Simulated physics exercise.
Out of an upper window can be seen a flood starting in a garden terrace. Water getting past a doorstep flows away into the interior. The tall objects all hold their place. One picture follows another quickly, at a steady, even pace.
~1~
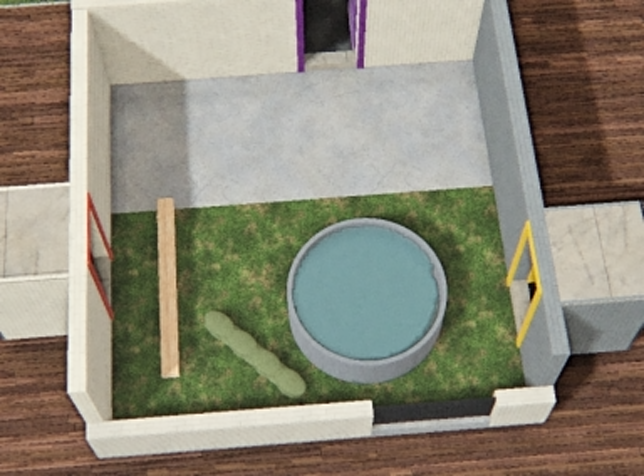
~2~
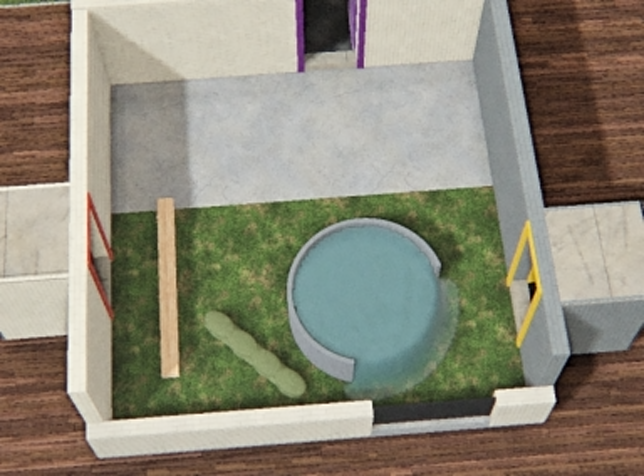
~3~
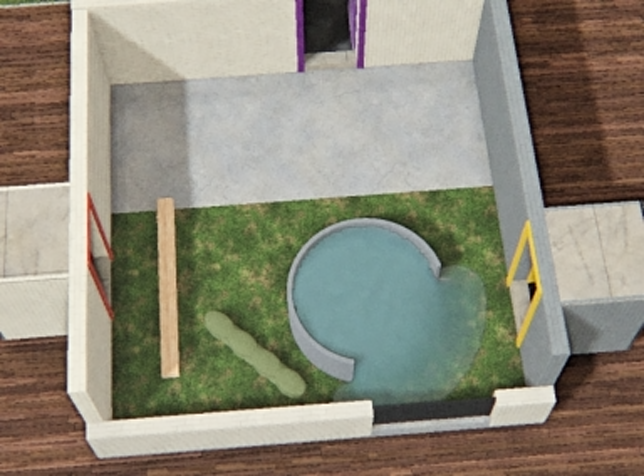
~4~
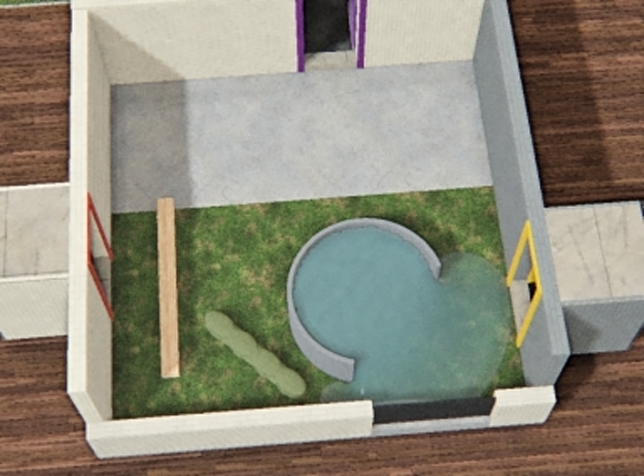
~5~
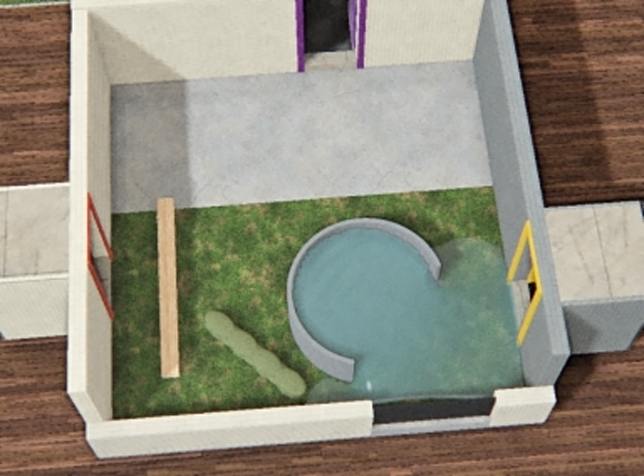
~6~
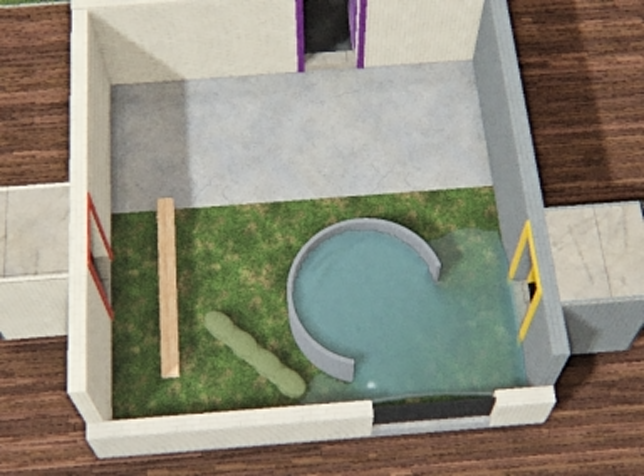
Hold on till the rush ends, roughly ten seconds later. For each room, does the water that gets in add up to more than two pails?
Purple door: No, two pails at most; yellow door: Yes, more than two pails; red door: No, two pails at most.
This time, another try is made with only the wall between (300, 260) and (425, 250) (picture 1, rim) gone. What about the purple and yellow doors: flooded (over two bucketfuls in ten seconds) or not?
Result - purple door: Above threshold, yellow door: Below threshold.
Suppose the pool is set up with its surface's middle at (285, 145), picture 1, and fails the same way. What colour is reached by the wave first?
The door in question is the door marked yellow.
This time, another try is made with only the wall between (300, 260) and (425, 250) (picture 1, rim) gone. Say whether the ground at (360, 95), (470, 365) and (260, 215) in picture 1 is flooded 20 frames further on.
In the order given: Swamped, untouched and swamped.
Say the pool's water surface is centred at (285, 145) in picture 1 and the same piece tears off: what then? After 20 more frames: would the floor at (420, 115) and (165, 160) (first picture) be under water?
In the order asked: Waterlogged, then unreached.
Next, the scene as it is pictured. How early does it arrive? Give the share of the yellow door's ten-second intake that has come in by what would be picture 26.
Around 100 percent.
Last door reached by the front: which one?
That's the red-painted one.
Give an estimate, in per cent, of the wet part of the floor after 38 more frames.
I reckon around 90 %.
A moment on, water covers 20 % of the floor; the purple door not reached, the yellow door over two buckets in, the red door not reached.
Next, water covers 30 % of the floor; the purple door not reached, the yellow door far over two buckets in, the red door not reached.
Then, water covers 55 % of the floor; the purple door not reached, the yellow door far over two buckets in, the red door not reached.
Later, water covers 90 % of the floor; the purple door wet at the sill, nothing in, the yellow door far over two buckets in, the red door wet at the sill, nothing in.
In the end, water covers 95 % of the floor; the purple door wet at the sill, nothing in, the yellow door far over two buckets in, the red door wet at the sill, nothing in.
